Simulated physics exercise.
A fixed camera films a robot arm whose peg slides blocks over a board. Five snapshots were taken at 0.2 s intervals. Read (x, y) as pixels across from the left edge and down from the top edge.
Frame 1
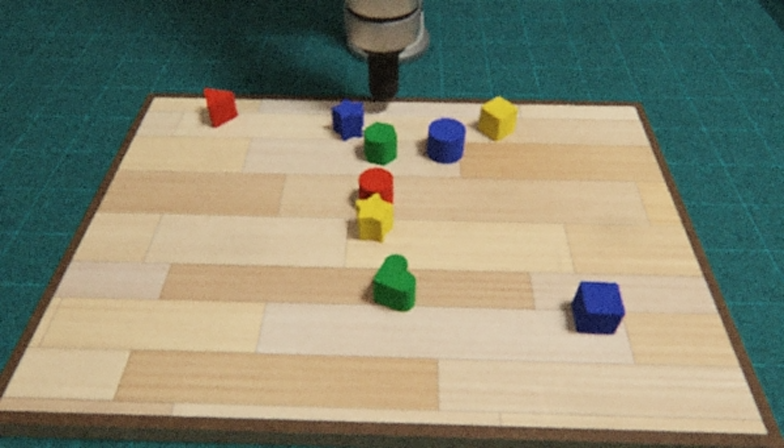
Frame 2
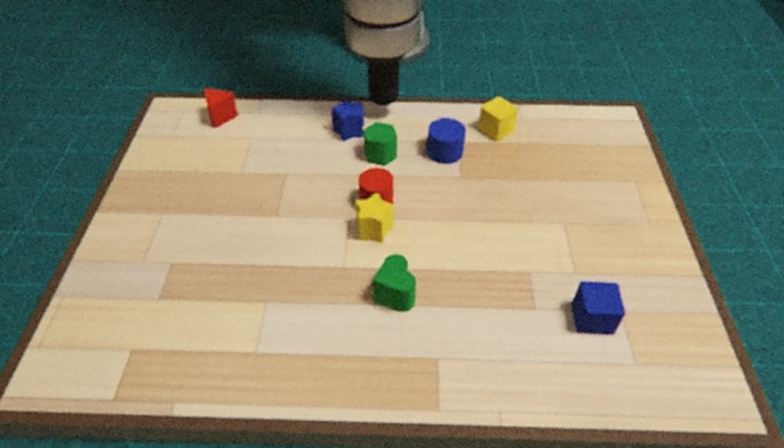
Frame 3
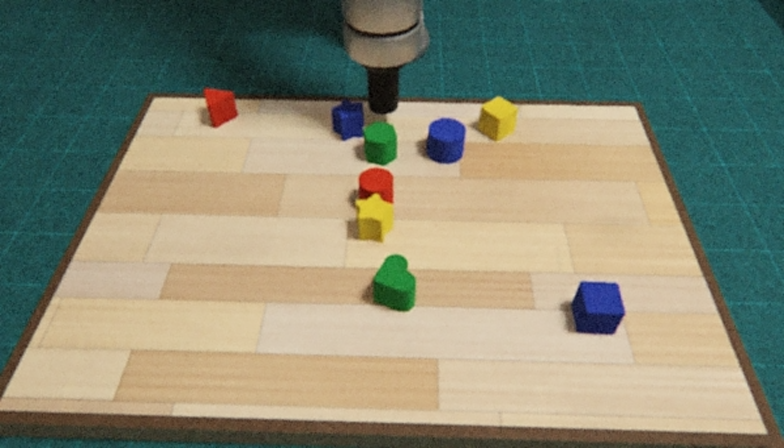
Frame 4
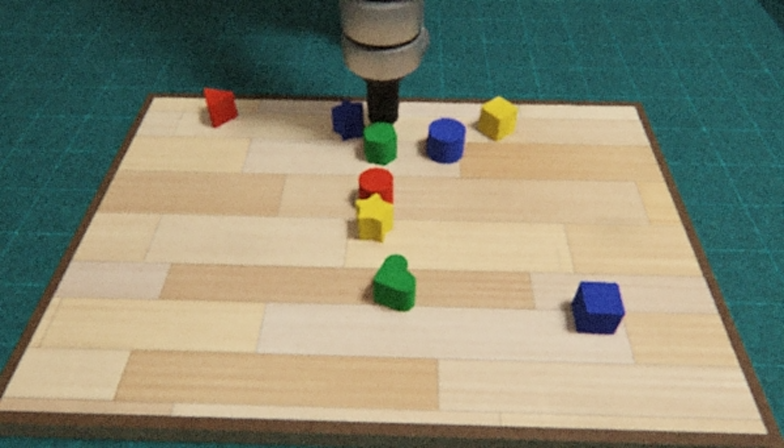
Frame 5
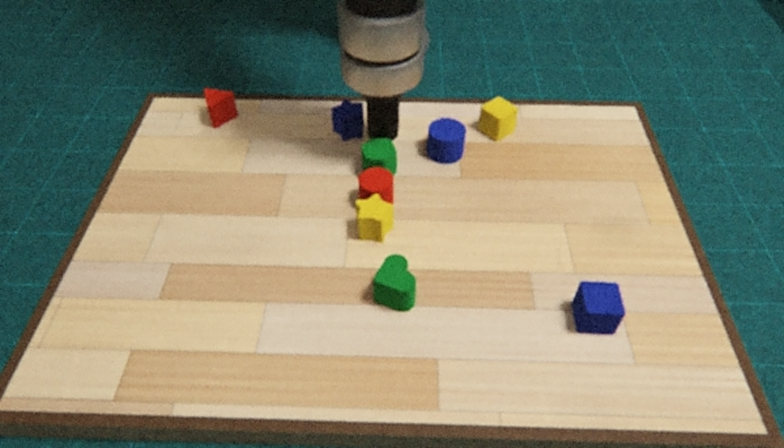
A wooden-planked board lies on a green gridded surface, seen from above one edge by a still camera. A dark peg under a grey cylindrical machine part stands at the far side, near red, blue, green and yellow blocks, with a yellow star against a red round block mid-board, a green heart nearer and a blue cube at right. The peg moves slowly nearer, then pushes the green hexagonal block slightly towards the red one.
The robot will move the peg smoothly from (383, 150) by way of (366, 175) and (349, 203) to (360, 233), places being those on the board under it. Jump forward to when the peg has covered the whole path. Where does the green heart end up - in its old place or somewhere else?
It travels a centimetre or more.
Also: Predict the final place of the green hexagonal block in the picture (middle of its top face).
It will end up at (386, 229).
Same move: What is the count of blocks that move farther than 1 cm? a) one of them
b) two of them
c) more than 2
That would be c.
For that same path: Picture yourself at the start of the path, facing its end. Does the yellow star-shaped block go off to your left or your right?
It moves over to the left.
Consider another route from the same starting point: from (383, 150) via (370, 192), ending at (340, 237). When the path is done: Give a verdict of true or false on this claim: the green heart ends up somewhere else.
Verdict: True.
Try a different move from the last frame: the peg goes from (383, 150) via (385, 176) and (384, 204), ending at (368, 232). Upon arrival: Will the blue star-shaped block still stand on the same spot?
Answer: Yes.
What follows on the original path. One third of the way, peg at (364, 159); yellow star-shaped block at (376, 223), turned 35° clockwise; red circular block at (380, 199); green hexagonal block at (368, 176), turned 30° anticlockwise.
Two thirds of the way, peg at (347, 187); yellow star-shaped block at (382, 244), turned 45° clockwise; red circular block at (393, 219); green hexagonal block at (364, 203), turned 70° anticlockwise.
At the end, peg at (359, 217); yellow star-shaped block at (400, 253), turned 70° clockwise; red circular block at (423, 226); green hexagonal block at (386, 229), turned 115° anticlockwise; green heart at (398, 286), turned 20° clockwise.
